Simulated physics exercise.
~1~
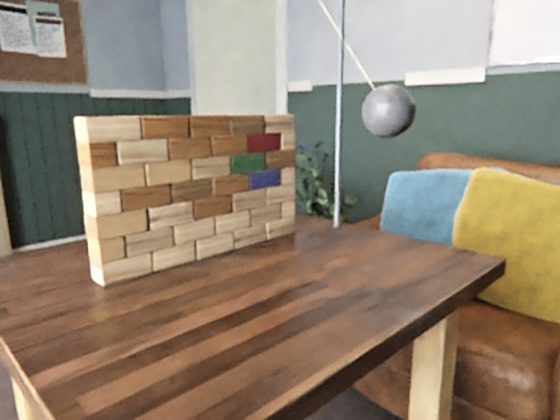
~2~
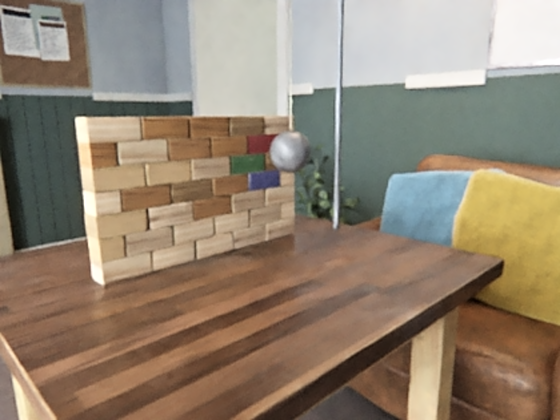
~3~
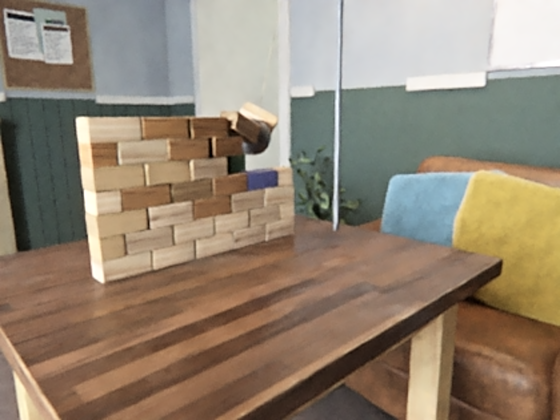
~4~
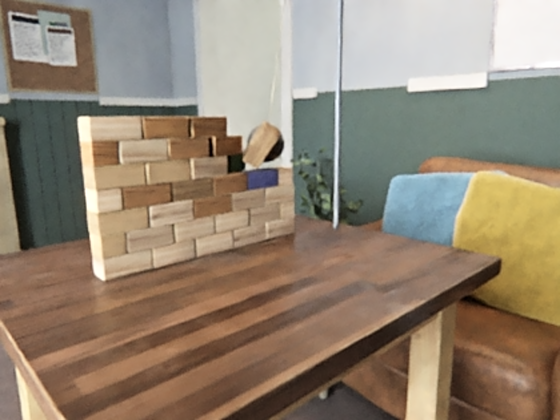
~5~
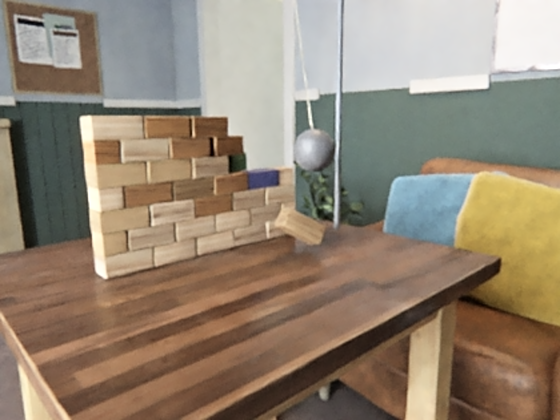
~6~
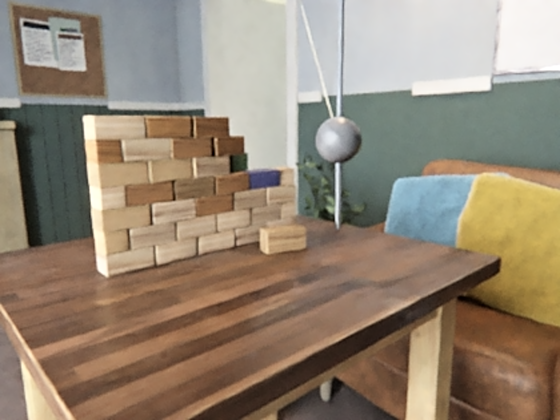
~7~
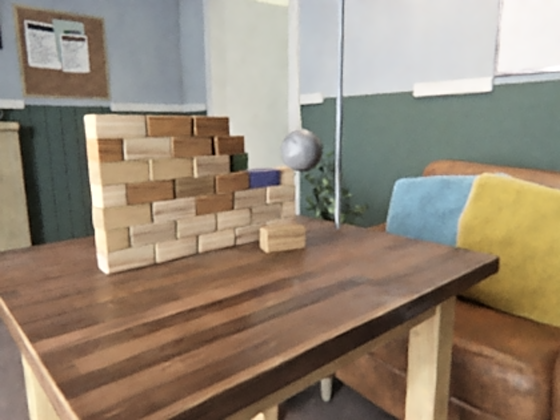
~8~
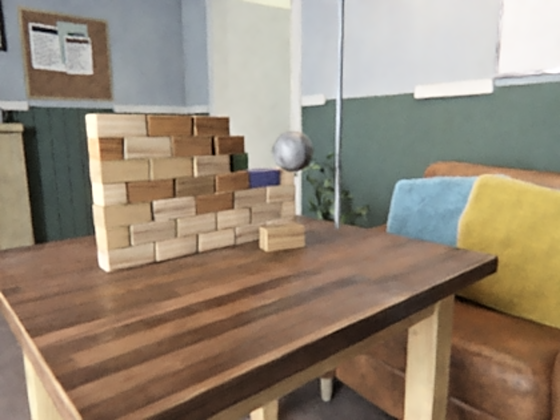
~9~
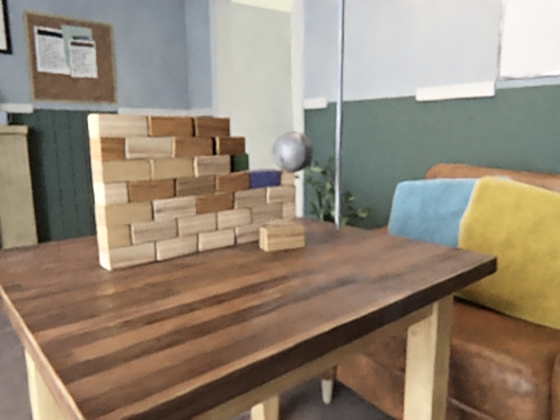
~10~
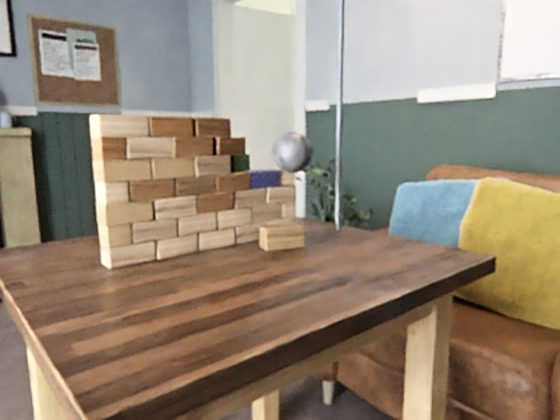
In a room with a brown sofa, a hanging gray ball swung left into a wooden block wall on a table, knocking the red block and others from its upper right; one plain block landed on the tabletop, while the green and blue ones stayed up.
